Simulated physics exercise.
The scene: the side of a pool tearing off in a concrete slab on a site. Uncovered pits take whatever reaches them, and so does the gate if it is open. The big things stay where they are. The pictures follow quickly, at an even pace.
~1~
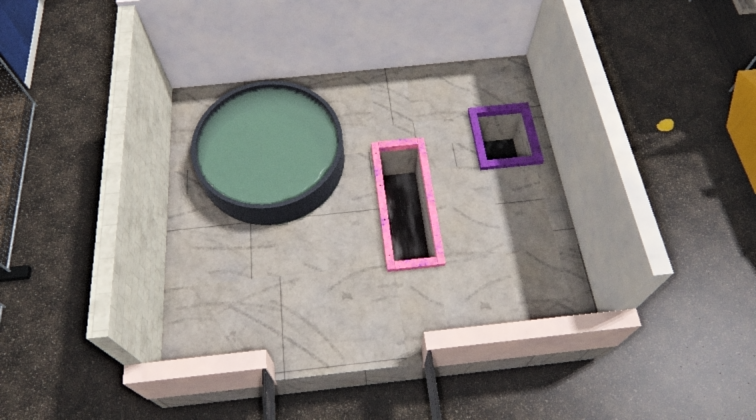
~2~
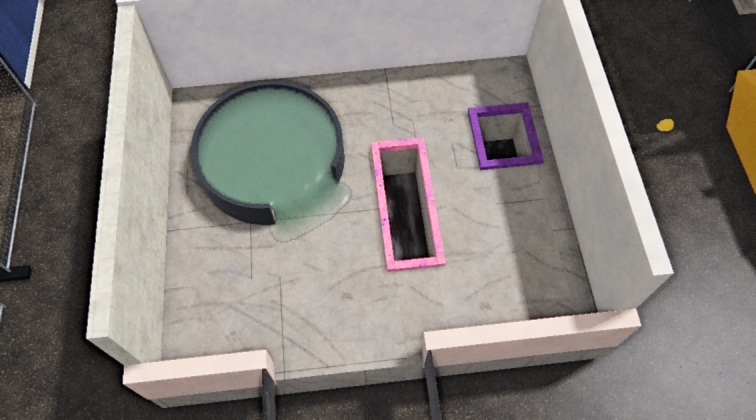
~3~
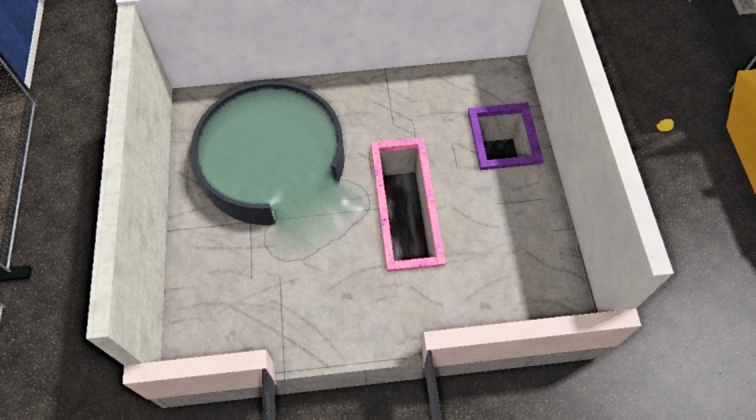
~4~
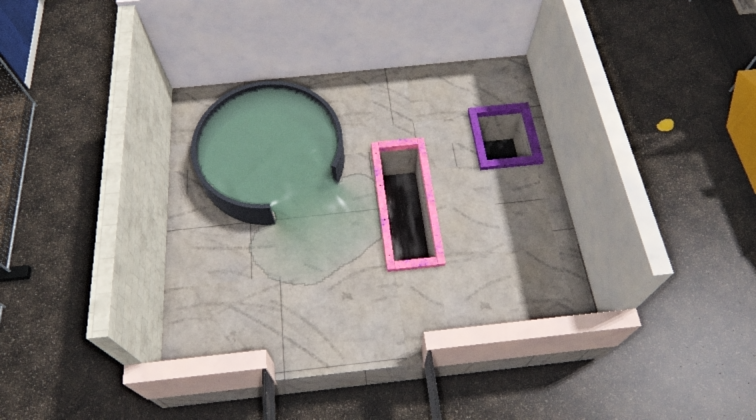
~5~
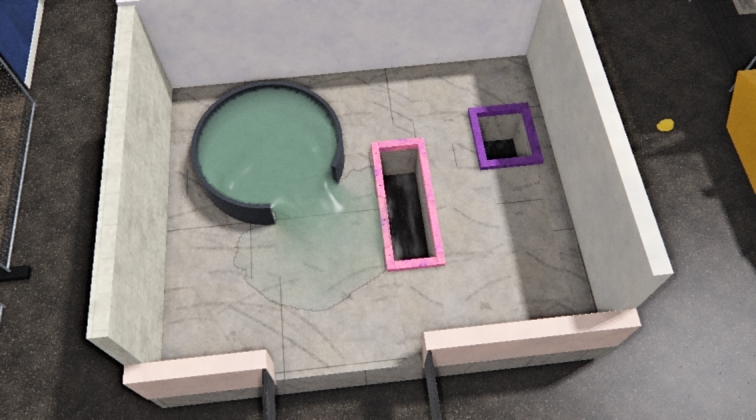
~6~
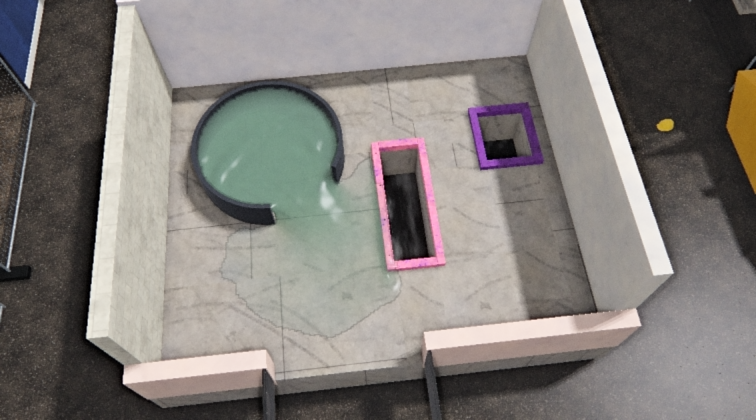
On a concrete slab with low walls, a round pool of green water sat still until its lower right side opened, and water poured out and spread across the floor toward the front.
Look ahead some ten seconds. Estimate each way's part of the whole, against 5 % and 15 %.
In the end: The gate takes above 15 %; the purple pit takes not even 5 %; the pink pit takes between 5 and 15 %.
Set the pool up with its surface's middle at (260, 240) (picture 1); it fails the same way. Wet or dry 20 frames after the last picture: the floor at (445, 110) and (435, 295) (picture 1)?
As listed: Free of water, awash.
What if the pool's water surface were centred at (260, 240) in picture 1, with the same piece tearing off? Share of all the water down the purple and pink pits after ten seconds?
Roughly, in per cent: Purple 0, pink 0.
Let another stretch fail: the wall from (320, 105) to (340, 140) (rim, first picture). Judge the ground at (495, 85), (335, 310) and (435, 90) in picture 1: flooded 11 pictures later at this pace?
In turn: Flooded, not flooded, covered.
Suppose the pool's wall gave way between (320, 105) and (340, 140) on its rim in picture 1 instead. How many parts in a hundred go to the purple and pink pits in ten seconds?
Per cent: Purple 10, pink 4.
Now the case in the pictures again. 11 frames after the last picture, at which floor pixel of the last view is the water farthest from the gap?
Around (551, 332).
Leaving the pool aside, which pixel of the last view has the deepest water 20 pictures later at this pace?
Roughly at (376, 237).
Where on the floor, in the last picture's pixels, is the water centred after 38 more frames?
Close to (321, 205).
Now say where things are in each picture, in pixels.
In the first frame, still water in the round pool at (268, 144).
In the second frame, the front is at (279, 236), out from the gap at (309, 204).
In the third frame, the front is at (276, 251), out from the gap at (309, 205).
In the fourth frame, the front is at (293, 278), out from the gap at (309, 205).
In the fifth frame, the front is at (331, 300), out from the gap at (309, 205).
In the sixth frame, water pours out at (309, 205) and has run to (333, 328).
A moment on, water covers 25 % of the floor; the gate 2 %, the purple pit 0 %, the pink pit 2 %.
Next, water covers 30 % of the floor; the gate 11 %, the purple pit 0 %, the pink pit 5 %.
Then, water covers 40 % of the floor; the gate 24 %, the purple pit 0 %, the pink pit 7 %.
Later, water covers 50 % of the floor; the gate 40 %, the purple pit 0 %, the pink pit 8 %.
In the end, water covers 75 % of the floor; the gate 52 %, the purple pit 0 %, the pink pit 8 %.
